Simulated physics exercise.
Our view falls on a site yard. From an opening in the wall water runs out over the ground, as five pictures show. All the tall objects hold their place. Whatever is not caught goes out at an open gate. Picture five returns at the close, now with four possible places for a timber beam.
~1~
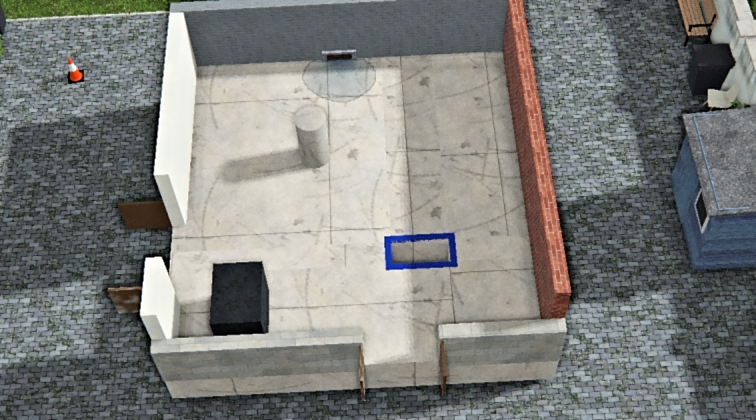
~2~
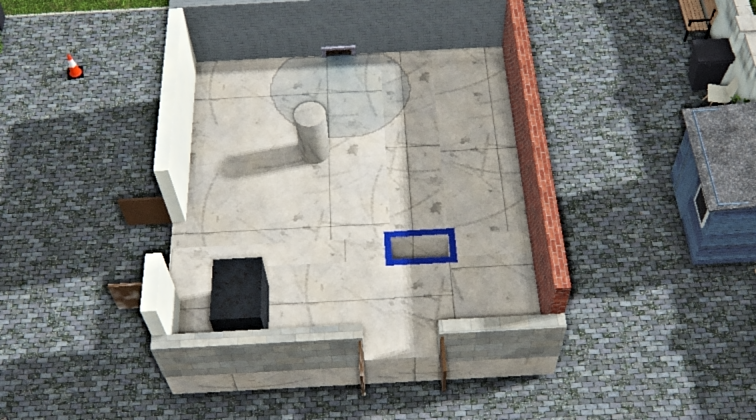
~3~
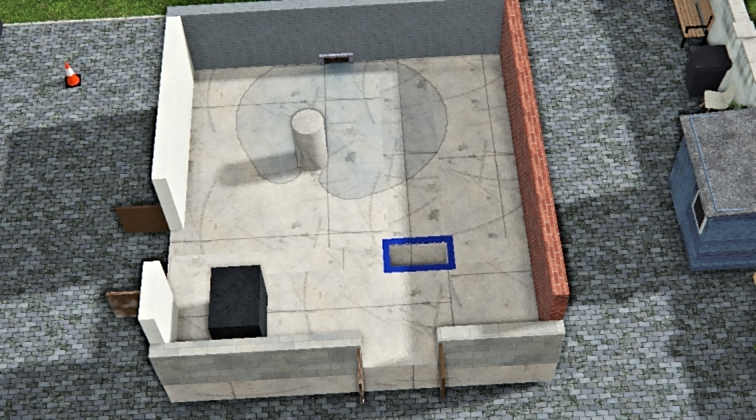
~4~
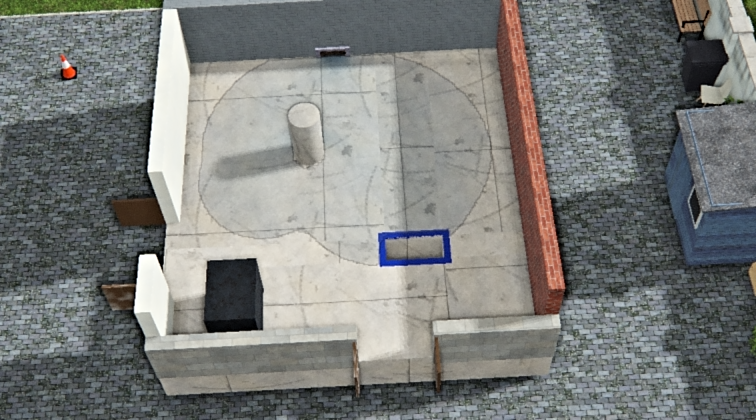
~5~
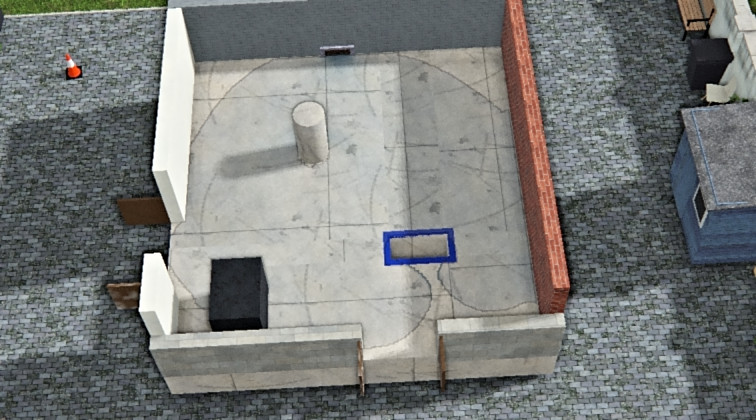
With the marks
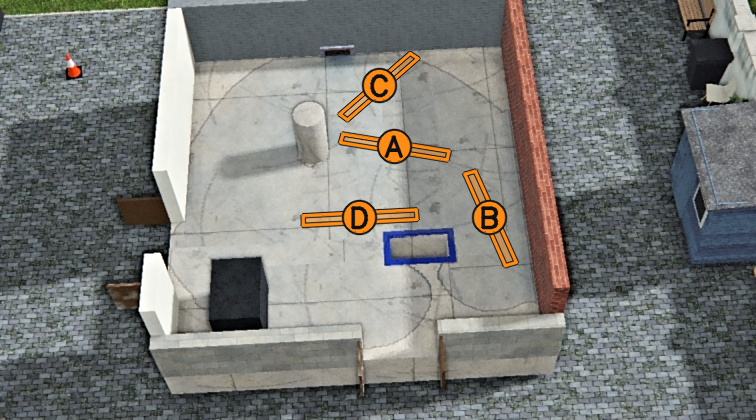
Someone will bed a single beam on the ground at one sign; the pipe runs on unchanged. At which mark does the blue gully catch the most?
Use place B.
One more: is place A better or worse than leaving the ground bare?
Place A is worse.
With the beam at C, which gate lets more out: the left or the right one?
More leaves on the right.
On the marked copy, A from (341, 138) to (448, 155); B from (470, 172) to (510, 264); C from (343, 117) to (413, 56); D from (303, 220) to (416, 214).
With A, about 26 % of the stream goes into the blue gully, about 74 % out by the gates.
With B, about 35 % of the stream goes into the blue gully, about 64 % out by the gates.
With C, about 17 % of the stream goes into the blue gully, about 82 % out by the gates.
With D, about 23 % of the stream goes into the blue gully, about 77 % out by the gates.
